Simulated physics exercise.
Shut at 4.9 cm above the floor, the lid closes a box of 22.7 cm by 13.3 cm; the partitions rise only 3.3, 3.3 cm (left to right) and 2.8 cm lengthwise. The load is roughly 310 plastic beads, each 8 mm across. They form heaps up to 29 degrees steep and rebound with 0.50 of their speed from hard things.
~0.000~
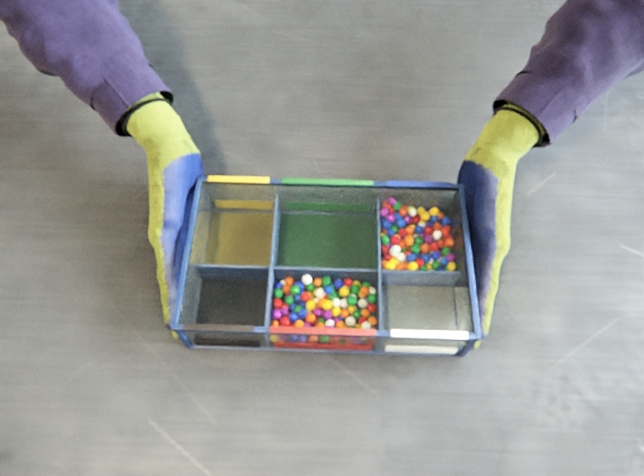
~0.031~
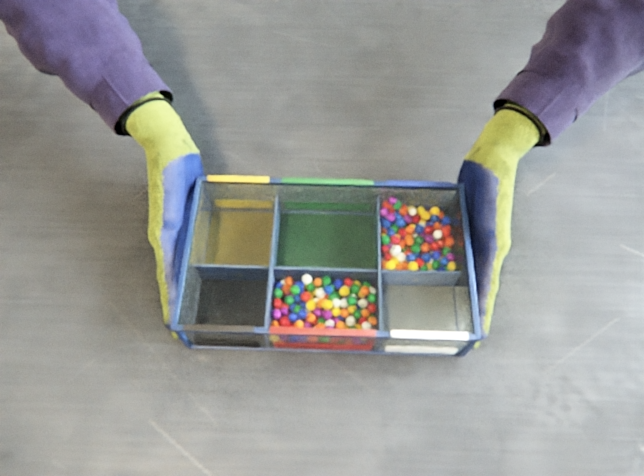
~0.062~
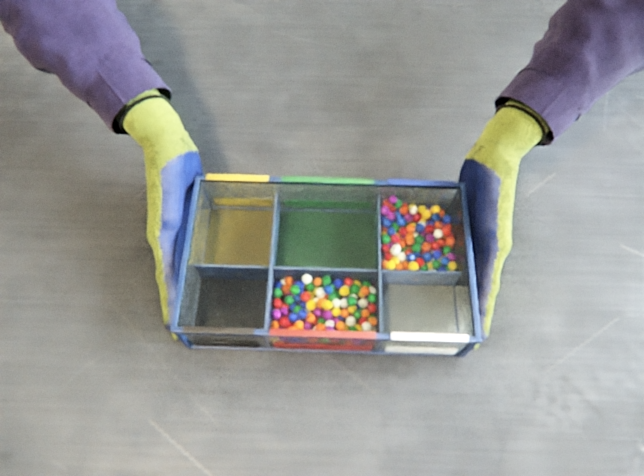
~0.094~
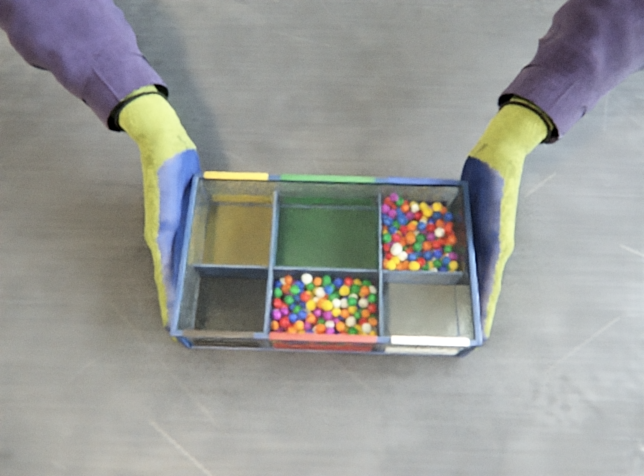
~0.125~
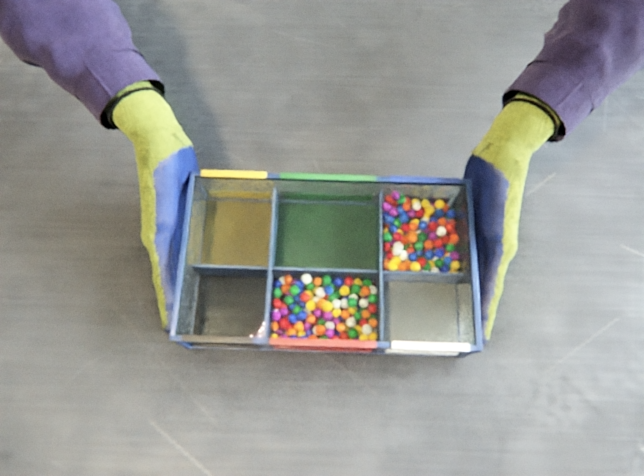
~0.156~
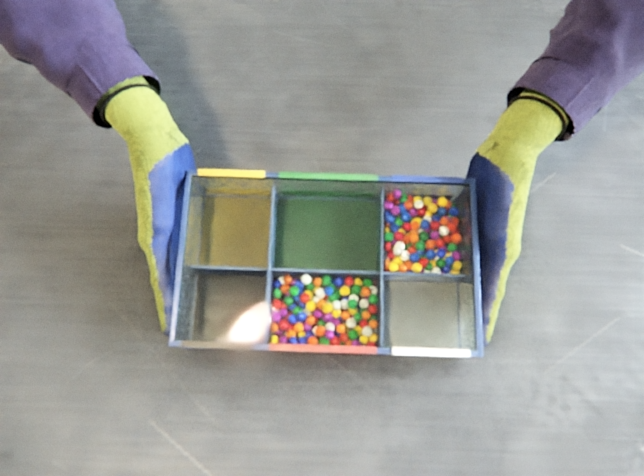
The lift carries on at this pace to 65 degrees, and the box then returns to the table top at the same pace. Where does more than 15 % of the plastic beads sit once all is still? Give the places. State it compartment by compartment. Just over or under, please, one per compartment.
Red compartment: Beats the threshold, blue compartment: Beats the threshold, green compartment: Fails to beat the threshold, yellow compartment: Fails to beat the threshold, white compartment: Beats the threshold, black compartment: Fails to beat the threshold.
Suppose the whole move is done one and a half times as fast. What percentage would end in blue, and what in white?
In per cent, blue gets 40 and white gets 20.
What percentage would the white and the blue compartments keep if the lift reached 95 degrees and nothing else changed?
The white compartment would get 45 per cent and the blue one 10 per cent.
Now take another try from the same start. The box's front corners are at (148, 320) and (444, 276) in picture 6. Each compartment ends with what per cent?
Red 30; blue 50; green 5; yellow 5; white 0; black 10.
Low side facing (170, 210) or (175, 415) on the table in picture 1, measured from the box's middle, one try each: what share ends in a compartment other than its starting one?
That would be close to 15 per cent, then close to 20 per cent.
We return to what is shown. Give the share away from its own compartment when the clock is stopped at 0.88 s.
20 %.
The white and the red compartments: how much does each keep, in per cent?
The white compartment ends with 20 per cent, the red one with 45 per cent.
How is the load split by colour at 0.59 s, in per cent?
It splits as red 40, blue 55, green 0, yellow 0, white 5 and black 0 percent.
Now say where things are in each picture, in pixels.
The first picture shows box tilt 0 degrees, front corners at (177, 325) and (474, 335); red 40 %, blue 60 %.
The second picture shows box tilt 1 degrees, front corners at (177, 326) and (474, 335).
The third picture shows box tilt 2 degrees, front corners at (177, 328) and (475, 337).
The fourth picture shows box tilt 5 degrees, front corners at (176, 331) and (475, 341), lowest corner right front.
The fifth picture shows box tilt 10 degrees, front corners at (176, 336) and (476, 346), lowest corner right front.
The sixth picture shows box tilt 14 degrees, front corners at (175, 341) and (476, 351), lowest corner right front; red 40 %, blue 60 %. Its pace works out near 145 degrees a second.
After 0.59 s, tilt 65 degrees; red 40 %, blue 55 %, white 5 %.
Then, at 0.88 s, tilt 27 degrees; red 45 %, blue 40 %, white 20 %.
After 1.28 s, tilt 0 degrees; red 45 %, blue 40 %, white 20 %.
By 1.9 s all is still; red 45 %, blue 40 %, green 0 %, yellow 0 %, white 20 %, black 0 %.
